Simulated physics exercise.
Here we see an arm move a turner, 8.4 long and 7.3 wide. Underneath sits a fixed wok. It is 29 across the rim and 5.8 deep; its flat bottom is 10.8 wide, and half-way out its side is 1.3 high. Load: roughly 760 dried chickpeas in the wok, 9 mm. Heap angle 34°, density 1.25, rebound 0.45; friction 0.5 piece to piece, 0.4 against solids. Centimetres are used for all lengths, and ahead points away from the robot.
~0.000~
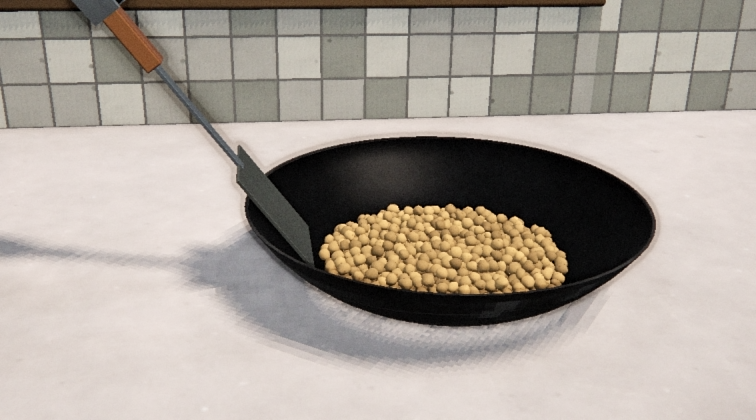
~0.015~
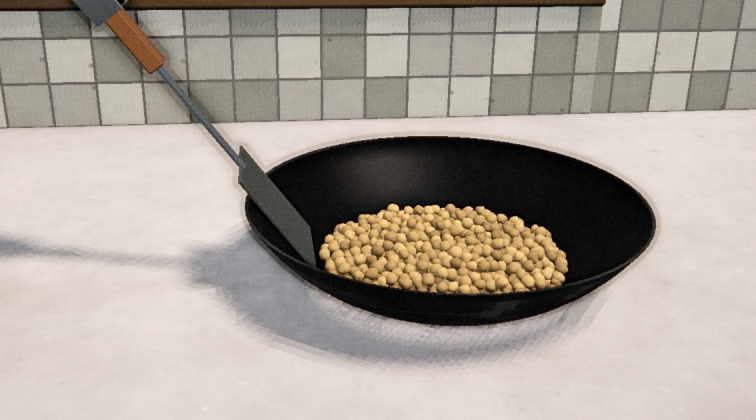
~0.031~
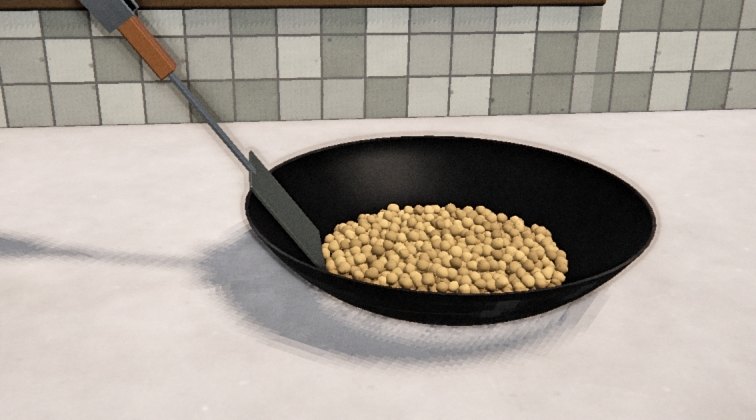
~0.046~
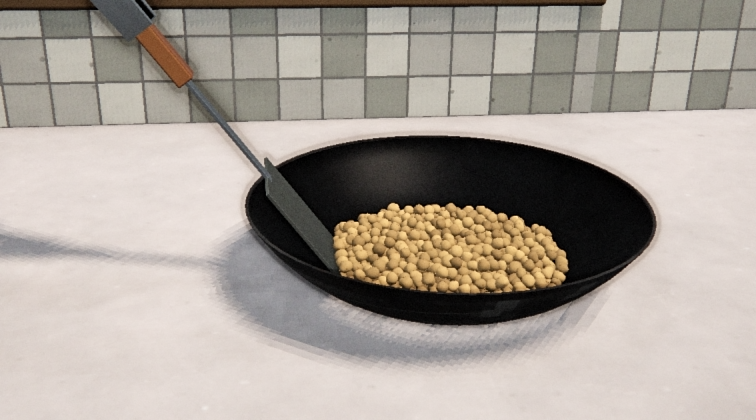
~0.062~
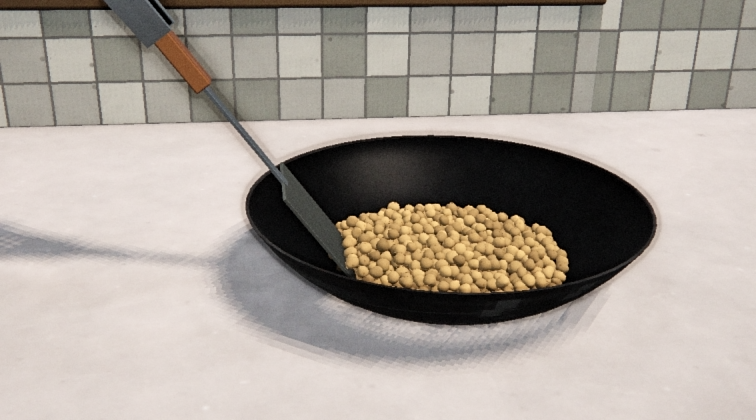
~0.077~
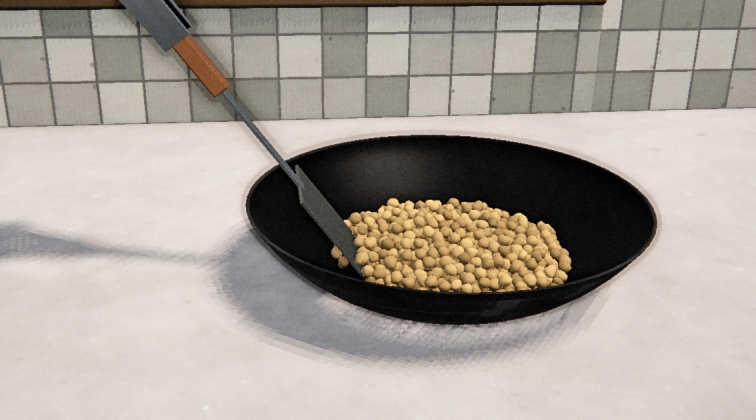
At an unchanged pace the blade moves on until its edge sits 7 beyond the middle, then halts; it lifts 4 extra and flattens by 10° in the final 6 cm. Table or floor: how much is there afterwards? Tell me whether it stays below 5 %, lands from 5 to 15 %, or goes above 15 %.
It stays below 5 %.
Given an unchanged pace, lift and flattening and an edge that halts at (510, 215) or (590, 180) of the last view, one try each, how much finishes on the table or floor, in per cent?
0 % and 15 %.
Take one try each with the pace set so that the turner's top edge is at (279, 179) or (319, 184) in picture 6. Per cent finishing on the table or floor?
Try one roughly 0 per cent; try two roughly 10 per cent.
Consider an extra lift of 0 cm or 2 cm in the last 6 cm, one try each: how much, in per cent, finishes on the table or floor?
Result, in order: Approx. 0 % and 0 %.
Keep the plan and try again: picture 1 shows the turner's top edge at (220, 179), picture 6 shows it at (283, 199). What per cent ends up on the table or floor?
I'd put it at roughly 0 per cent.
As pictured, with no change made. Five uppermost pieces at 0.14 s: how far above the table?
They are near 4 cm up.
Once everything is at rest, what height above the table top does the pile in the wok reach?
About 6.0 centimetres.
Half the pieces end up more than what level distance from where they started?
Level distance of roughly 4 cm.
After 0.14 s, sloping 54°, highest piece 4 above the table; 759 in the wok.
After 0.21 s, sloping 50°, highest piece 5 above the table; 759 in the wok.
After 0.44 s, sloping 44°, highest piece 7 above the table; 751 in the wok, 6 on the table or floor, 2 on the blade or in flight.
After 1.49 s, sloping 44°, highest piece 6 above the table; 751 in the wok, 8 on the table or floor.
In the end, 751 in the wok, 8 on the table or floor. That is 1 % on the table or floor.
